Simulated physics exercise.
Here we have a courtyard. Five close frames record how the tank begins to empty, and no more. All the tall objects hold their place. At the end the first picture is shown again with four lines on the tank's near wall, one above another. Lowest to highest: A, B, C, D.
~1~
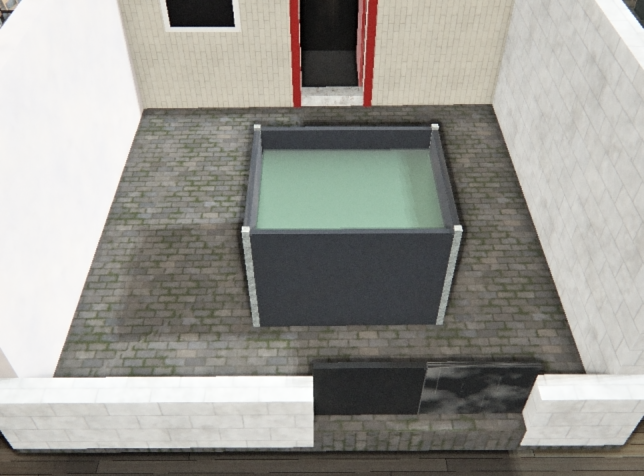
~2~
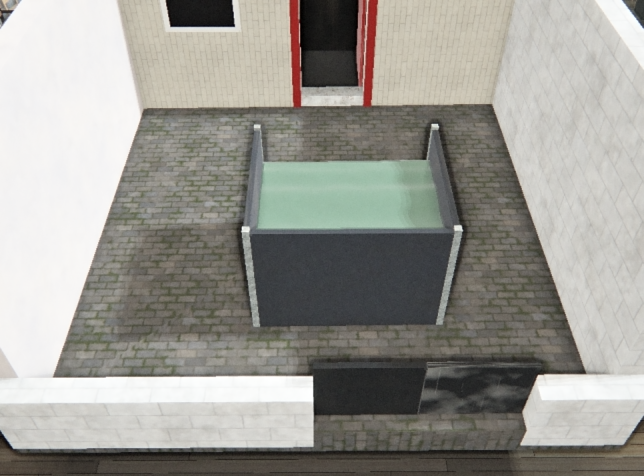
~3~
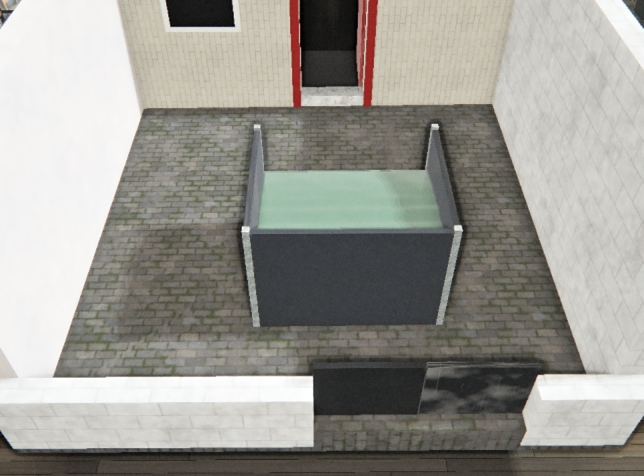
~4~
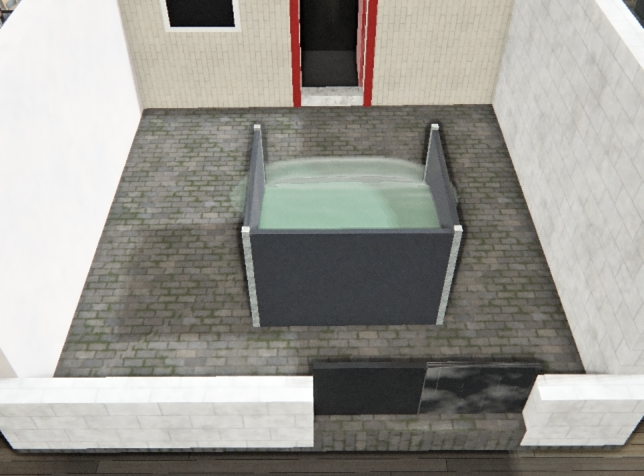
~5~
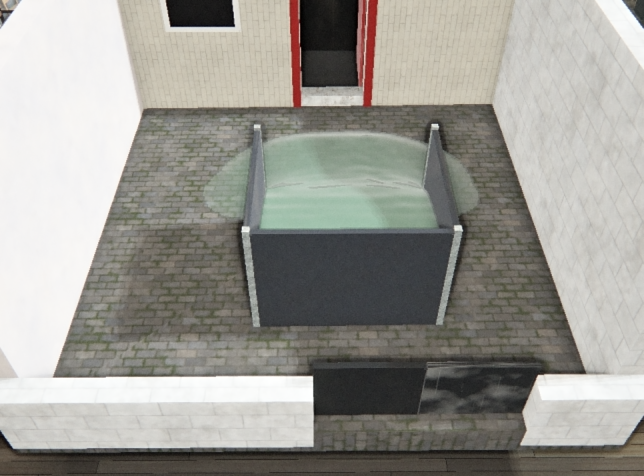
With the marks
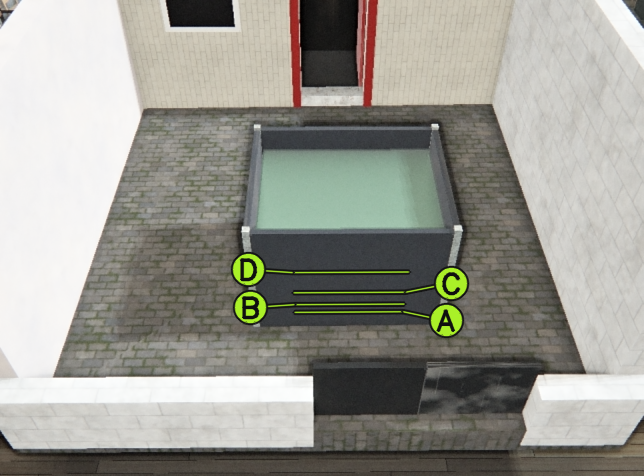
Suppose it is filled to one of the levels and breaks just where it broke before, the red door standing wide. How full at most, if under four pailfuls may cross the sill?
B.
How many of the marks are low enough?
Two of the four.
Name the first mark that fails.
C.
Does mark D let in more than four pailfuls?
Yes.
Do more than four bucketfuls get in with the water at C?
Yes, it does.
On the marked copy, A at (349, 312); B at (349, 304); C at (349, 292); D at (350, 272); from the bottom up A, B, C, D.
With A, nothing gets over.
With B, a bucket or two gets in.
With C, about 9 bucketfuls get in.
With D, dozens of bucketfuls pour in.
